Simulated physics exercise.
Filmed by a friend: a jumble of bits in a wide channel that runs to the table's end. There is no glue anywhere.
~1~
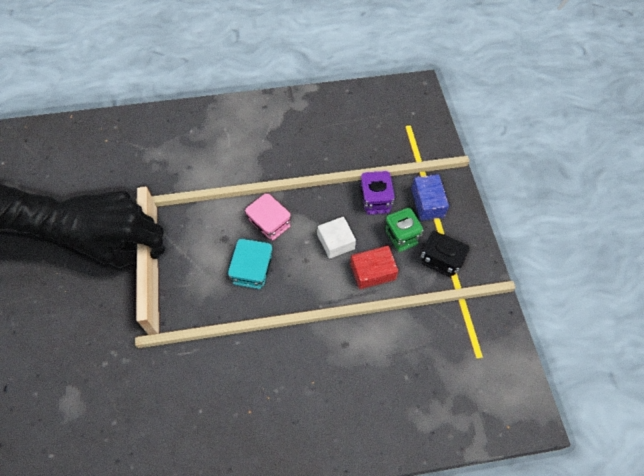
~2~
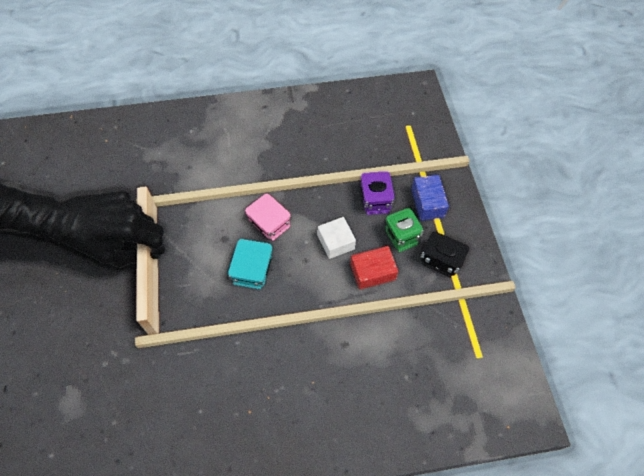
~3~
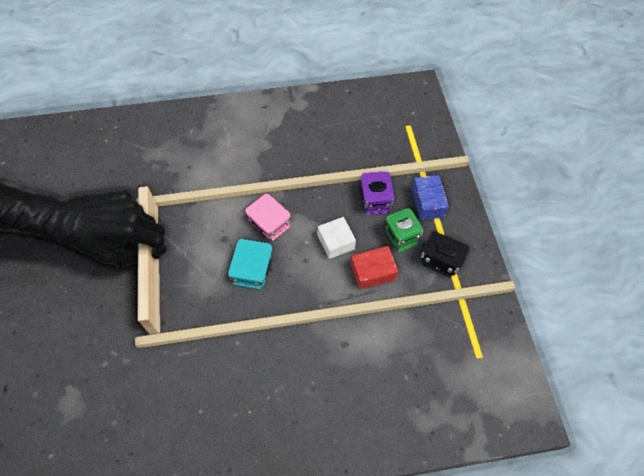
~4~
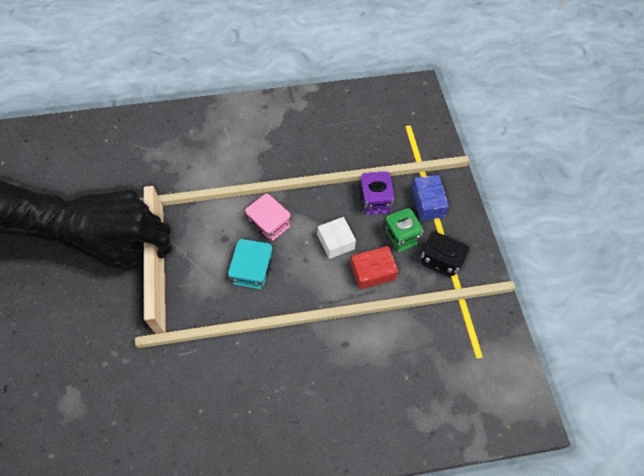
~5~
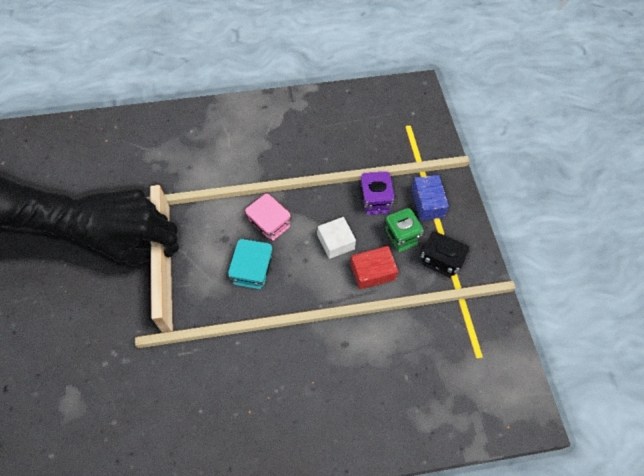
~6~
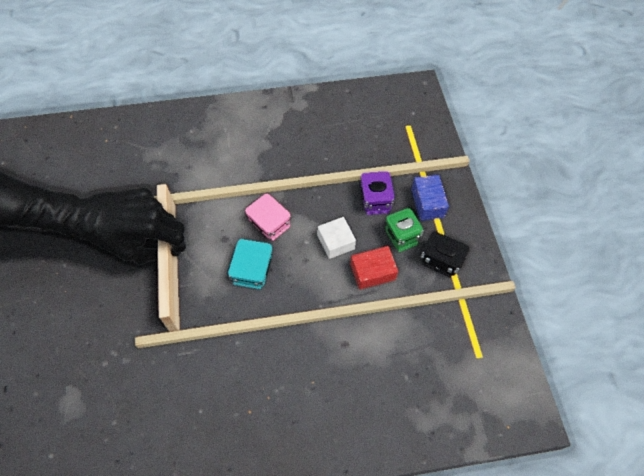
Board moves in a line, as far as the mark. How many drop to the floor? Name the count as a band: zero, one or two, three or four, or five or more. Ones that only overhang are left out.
The count falls in the one or two band.
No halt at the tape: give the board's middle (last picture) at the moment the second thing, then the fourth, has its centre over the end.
It sits around (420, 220) and after that around (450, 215).
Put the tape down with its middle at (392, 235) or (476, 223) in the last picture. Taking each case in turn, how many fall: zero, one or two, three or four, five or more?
In order: Zero, then five or more.
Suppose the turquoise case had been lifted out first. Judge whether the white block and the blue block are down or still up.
The white block stays up top while the blue block ends up below.
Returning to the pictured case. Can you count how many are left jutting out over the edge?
The overhang total is 3.
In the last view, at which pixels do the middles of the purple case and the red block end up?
In the last picture the first middle sits at (471, 178) and the other at (470, 268).
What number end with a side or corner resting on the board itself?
That would be 3 of them.
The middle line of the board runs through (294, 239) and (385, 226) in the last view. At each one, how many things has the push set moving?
The first number is 3, the next one 8.
Early on, none off yet; blue block at rest near (429, 198); black case at rest near (444, 255); green case at rest near (403, 230).
Finally, the number that fall off is one or two; lost, green case and blue block.
